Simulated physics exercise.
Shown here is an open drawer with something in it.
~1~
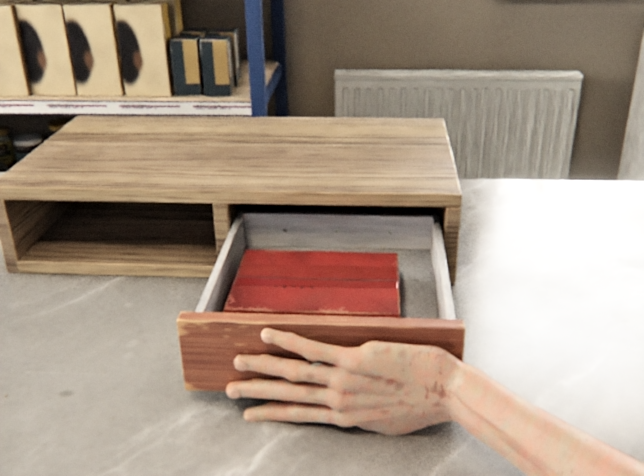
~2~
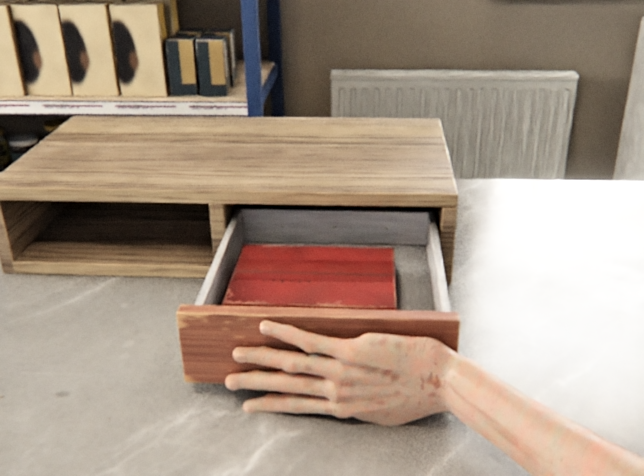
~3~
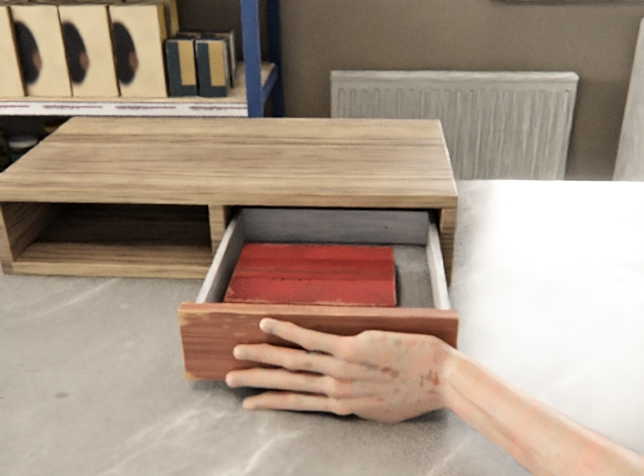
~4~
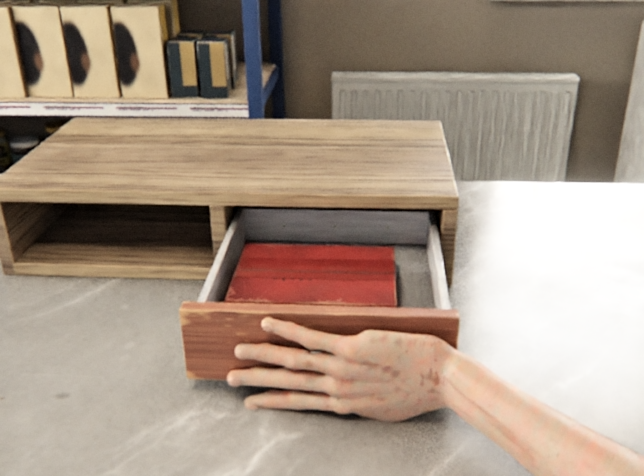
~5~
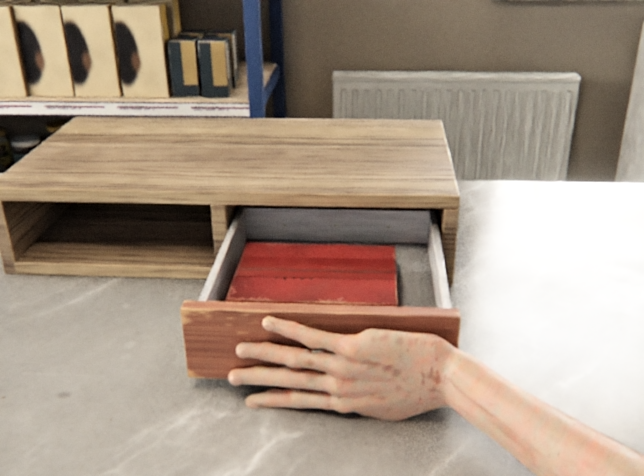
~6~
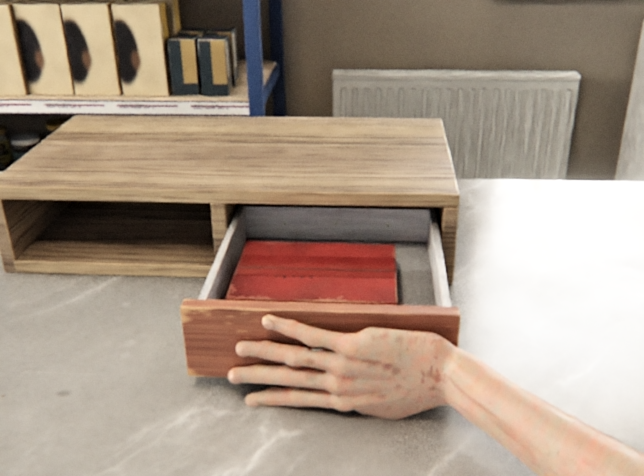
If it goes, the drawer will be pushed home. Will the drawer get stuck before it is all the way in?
It travels the whole way.
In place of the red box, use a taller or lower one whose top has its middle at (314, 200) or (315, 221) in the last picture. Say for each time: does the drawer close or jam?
Try one: Held open; try two: Held open.
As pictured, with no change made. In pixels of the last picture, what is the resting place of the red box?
About (329, 199).
Then, 0.42 s past the last view, drawer starting in.
Then, 0.74 s past the last view, drawer about half in.
Finally, the drawer closes.
